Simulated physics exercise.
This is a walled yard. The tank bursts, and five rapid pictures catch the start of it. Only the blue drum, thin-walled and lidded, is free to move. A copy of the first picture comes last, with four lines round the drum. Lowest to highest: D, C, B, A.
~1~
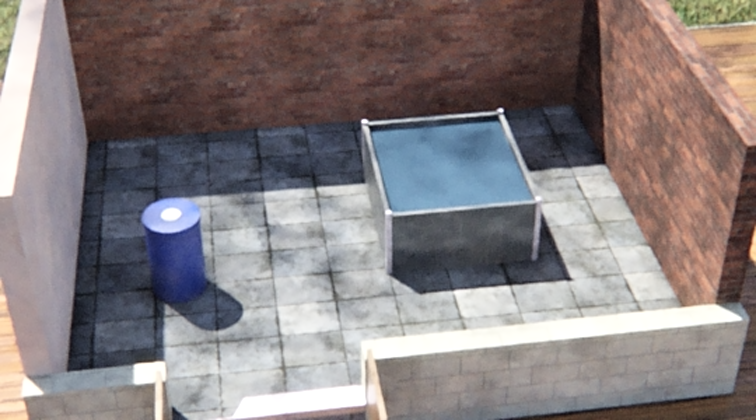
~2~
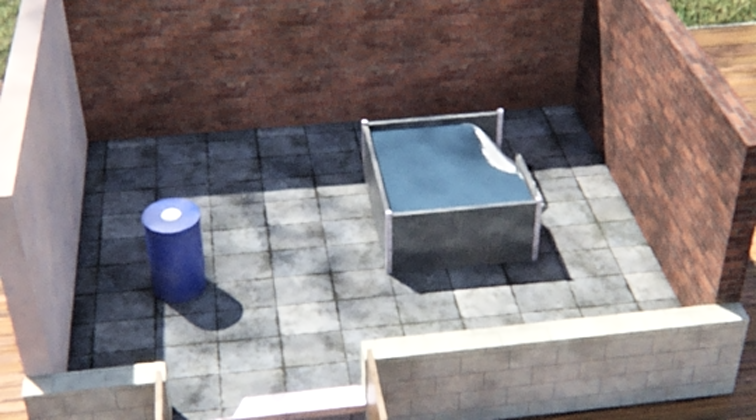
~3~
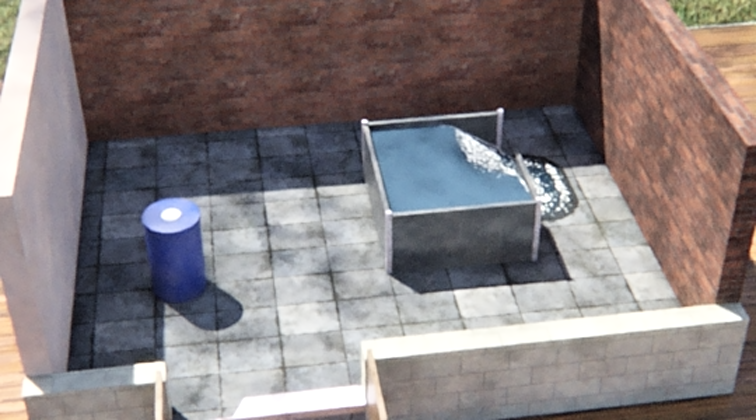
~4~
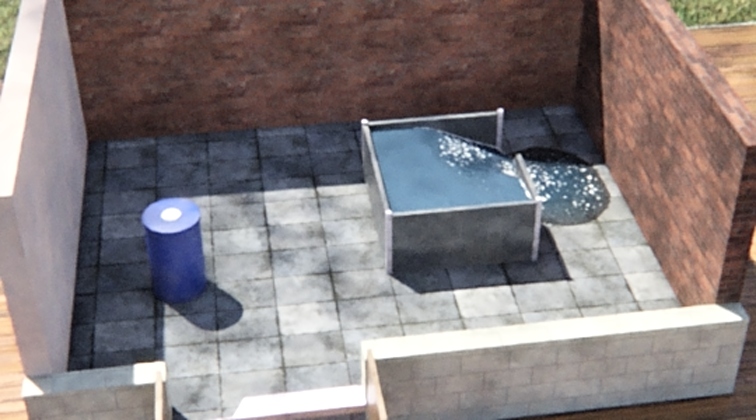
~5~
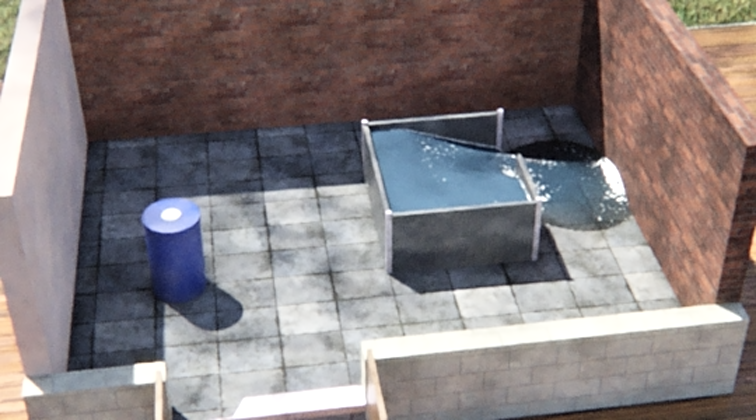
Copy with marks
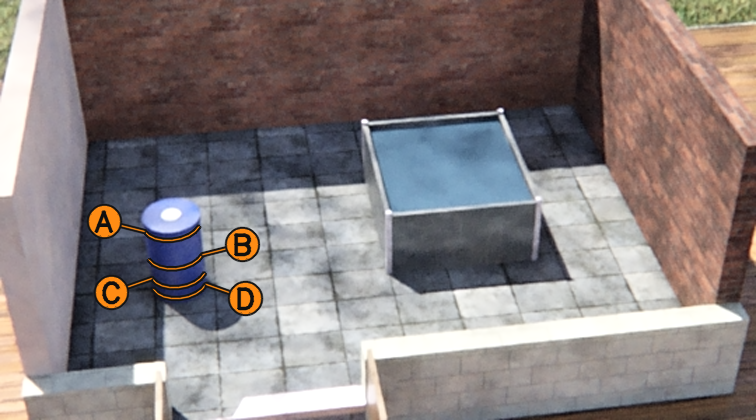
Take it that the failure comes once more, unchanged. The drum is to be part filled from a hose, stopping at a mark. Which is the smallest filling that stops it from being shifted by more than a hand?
It is D.
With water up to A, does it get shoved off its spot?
No, not at all.
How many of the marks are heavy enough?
All four.
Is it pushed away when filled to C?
No.
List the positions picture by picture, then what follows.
Lid of the blue drum at (170, 215); tank full, its middle at (448, 167); open gate at (264, 356).
Water covers 1 % of the ground, mostly out of sight from here.
Water covers 3 % of the ground and is seen nearest the drum at (546, 206).
Water covers 5 % of the ground and is seen nearest the drum at (546, 206).
Lid of the blue drum at (170, 215); water covers 7 % of the ground and is seen nearest the drum at (547, 212).
On the marked copy, A at (172, 240); B at (175, 268); C at (178, 287); D at (179, 298); from the bottom up D, C, B, A.
With A, it does not move.
With B, it does not move.
With C, it does not move.
With D, it does not move.
